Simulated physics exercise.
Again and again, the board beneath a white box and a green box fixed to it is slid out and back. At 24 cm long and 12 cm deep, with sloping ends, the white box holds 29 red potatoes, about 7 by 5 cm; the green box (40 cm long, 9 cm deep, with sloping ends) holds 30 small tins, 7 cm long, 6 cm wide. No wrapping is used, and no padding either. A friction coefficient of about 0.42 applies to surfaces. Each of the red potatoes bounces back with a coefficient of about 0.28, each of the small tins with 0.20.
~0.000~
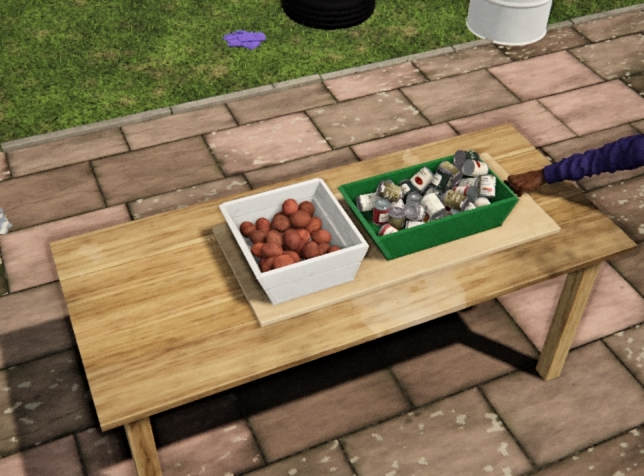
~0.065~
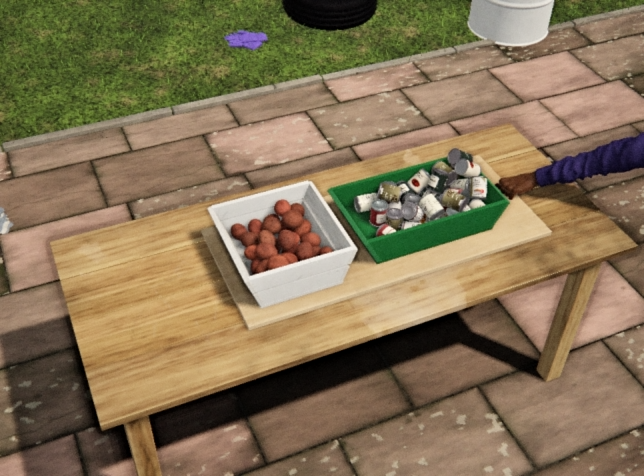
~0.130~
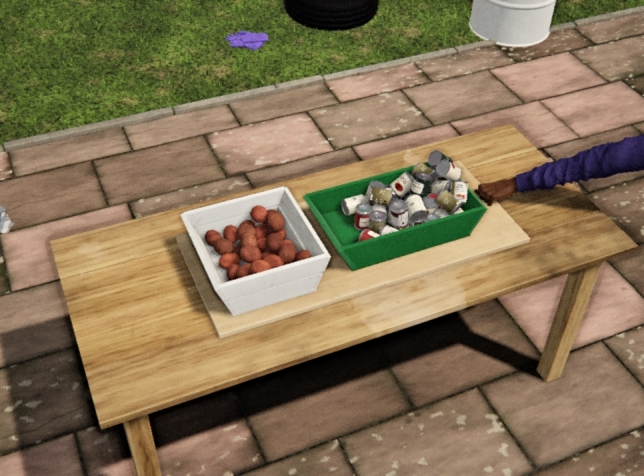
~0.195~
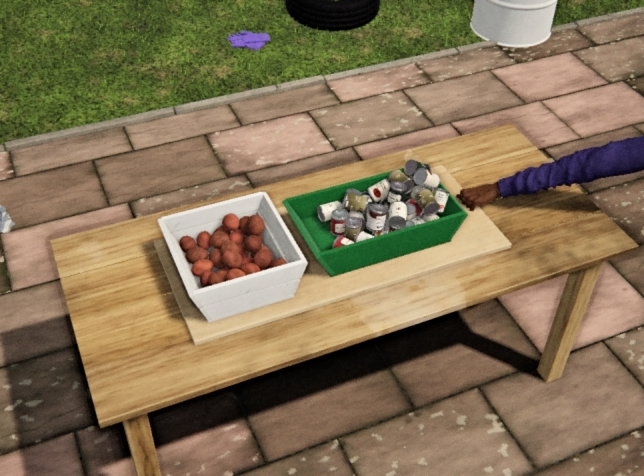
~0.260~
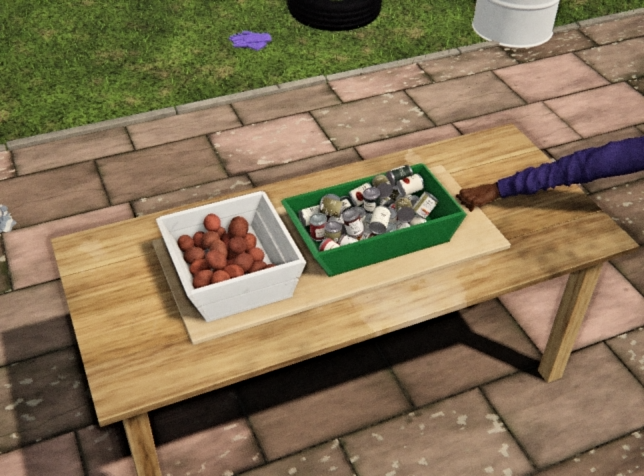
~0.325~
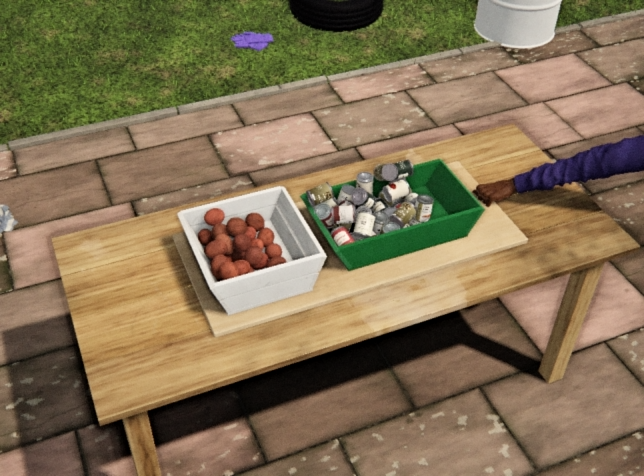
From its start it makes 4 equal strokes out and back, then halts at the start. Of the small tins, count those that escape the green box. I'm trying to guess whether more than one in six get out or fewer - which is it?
More than one in six get out.
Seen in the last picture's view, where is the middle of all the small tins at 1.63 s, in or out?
Centre: Around (404, 215) px.
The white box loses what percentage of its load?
The white box loses 15 percent of its load.
After 0.65 s, the white box has all 29 and the green box is down by 2 of 30.
After 1.06 s, the white box is down by 1 of 29 and the green box is down by 4 of 30.
After 1.63 s, the white box is down by 3 of 29 and the green box is down by 10 of 30.
When it is over (at 2.37 s), the white box is down by 4 of 29 and the green box is down by 11 of 30. Asked share, 11 of 30, 37 per cent.
